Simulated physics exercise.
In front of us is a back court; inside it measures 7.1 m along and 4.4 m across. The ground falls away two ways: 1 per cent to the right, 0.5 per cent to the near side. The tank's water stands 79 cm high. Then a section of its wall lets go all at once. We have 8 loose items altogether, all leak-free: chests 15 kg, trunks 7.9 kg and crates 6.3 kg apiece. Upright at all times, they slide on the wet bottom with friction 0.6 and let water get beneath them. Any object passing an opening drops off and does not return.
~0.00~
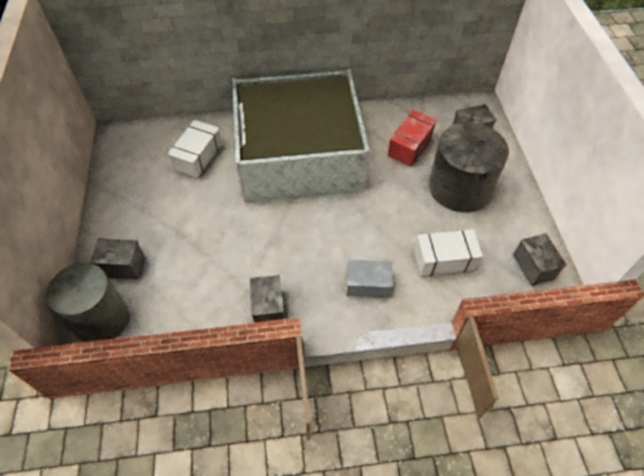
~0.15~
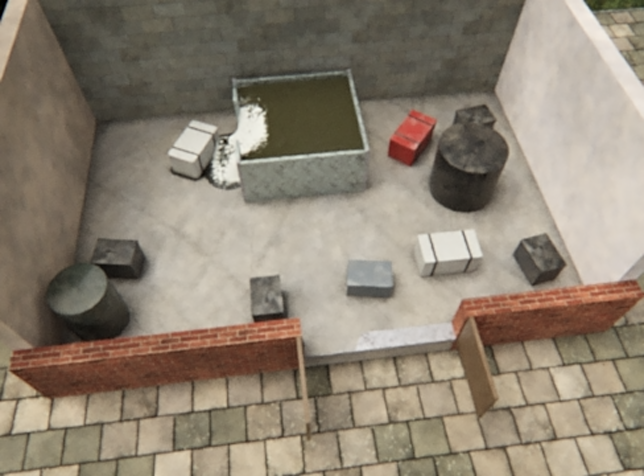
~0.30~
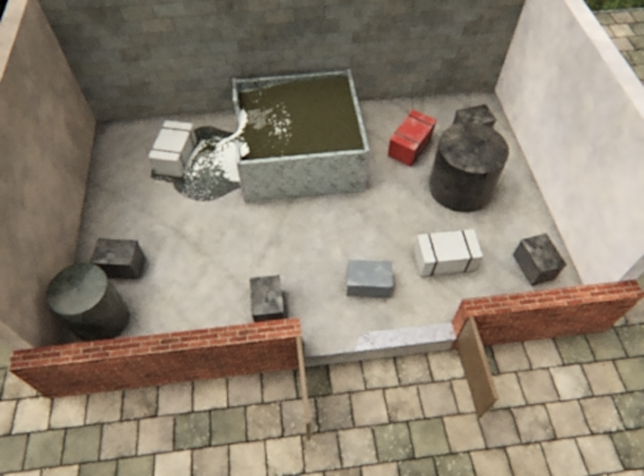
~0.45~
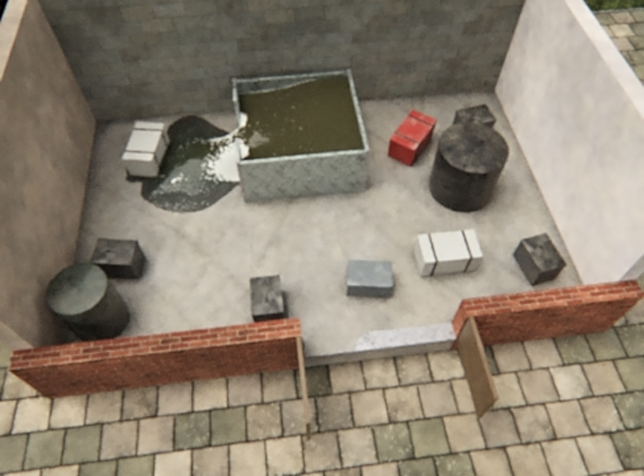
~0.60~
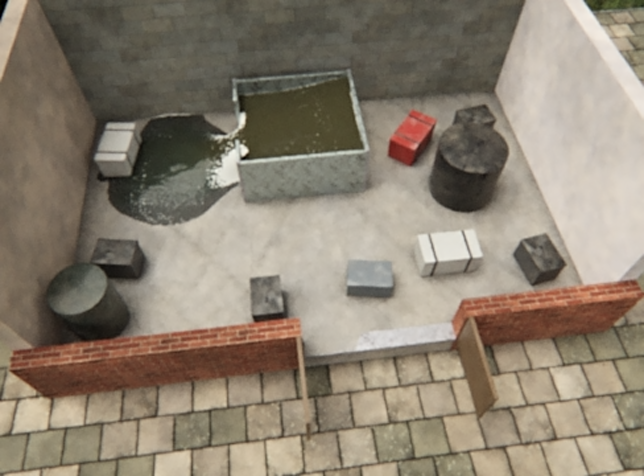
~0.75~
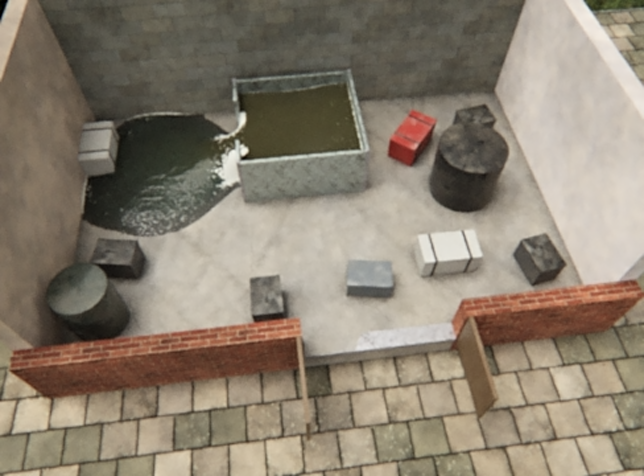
To begin with, a walled court holds a tank of murky water, scattered trunks and crates, and dark drums. Water bursts foaming from the tank's left side and pushes the nearby white trunk leftward. The dark pool then widens across the floor, and the trunk shifts up to the left wall.
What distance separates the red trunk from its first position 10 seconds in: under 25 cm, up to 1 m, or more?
It is pushed partway.
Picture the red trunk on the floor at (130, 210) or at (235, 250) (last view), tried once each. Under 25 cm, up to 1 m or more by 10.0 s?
First it is swept away, then it is swept away.
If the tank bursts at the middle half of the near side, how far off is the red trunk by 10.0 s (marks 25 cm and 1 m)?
Afterwards the red trunk stays almost motionless.
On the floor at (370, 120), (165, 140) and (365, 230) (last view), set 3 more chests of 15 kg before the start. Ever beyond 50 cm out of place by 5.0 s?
Taking them in order: Not far enough, far enough and not far enough.
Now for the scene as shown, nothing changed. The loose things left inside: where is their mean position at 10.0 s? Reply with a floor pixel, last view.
Somewhere near (480, 202).
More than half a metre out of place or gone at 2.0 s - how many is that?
I count 1.
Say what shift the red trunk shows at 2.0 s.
About 0 cm.
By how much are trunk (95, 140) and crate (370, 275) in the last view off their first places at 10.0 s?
500 cm and 200 cm, respectively.
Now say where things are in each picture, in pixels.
In the first frame, the red trunk at (413, 129), on the bottom; 3.1 m2 under water; 0 of 8 have shifted.
In the second frame, the red trunk at (413, 129), on the bottom; 3.6 m2 under water; 0 of 8 have shifted.
In the third frame, the red trunk at (413, 129), on the bottom; 4.4 m2 under water; 1 of 8 have shifted.
In the fourth frame, the red trunk at (413, 129) rests on the ground; 5.4 m2 under water; 1 of 8 have shifted.
In the fifth frame, the red trunk at (413, 129), on the bottom; 6.7 m2 under water; 1 of 8 have shifted.
In the sixth frame, the red trunk at (413, 129) rests on the ground; 8.0 m2 under water; 1 of 8 have shifted.
After 2.0 s the red trunk is near (413, 129), 0.0 m from its start, aground; 0 of 8 are out; 1 afloat.
After 4.5 s the red trunk is near (413, 129), 0.0 m from its start, aground; 0 of 8 are out; 1 afloat.
After 7.0 s the red trunk is near (405, 116), 0.3 m from its start, afloat; 1 of 8 are out; 6 afloat.
After 10.0 s the red trunk is near (396, 100), 0.7 m from its start, afloat; 1 of 8 are out; 7 afloat.
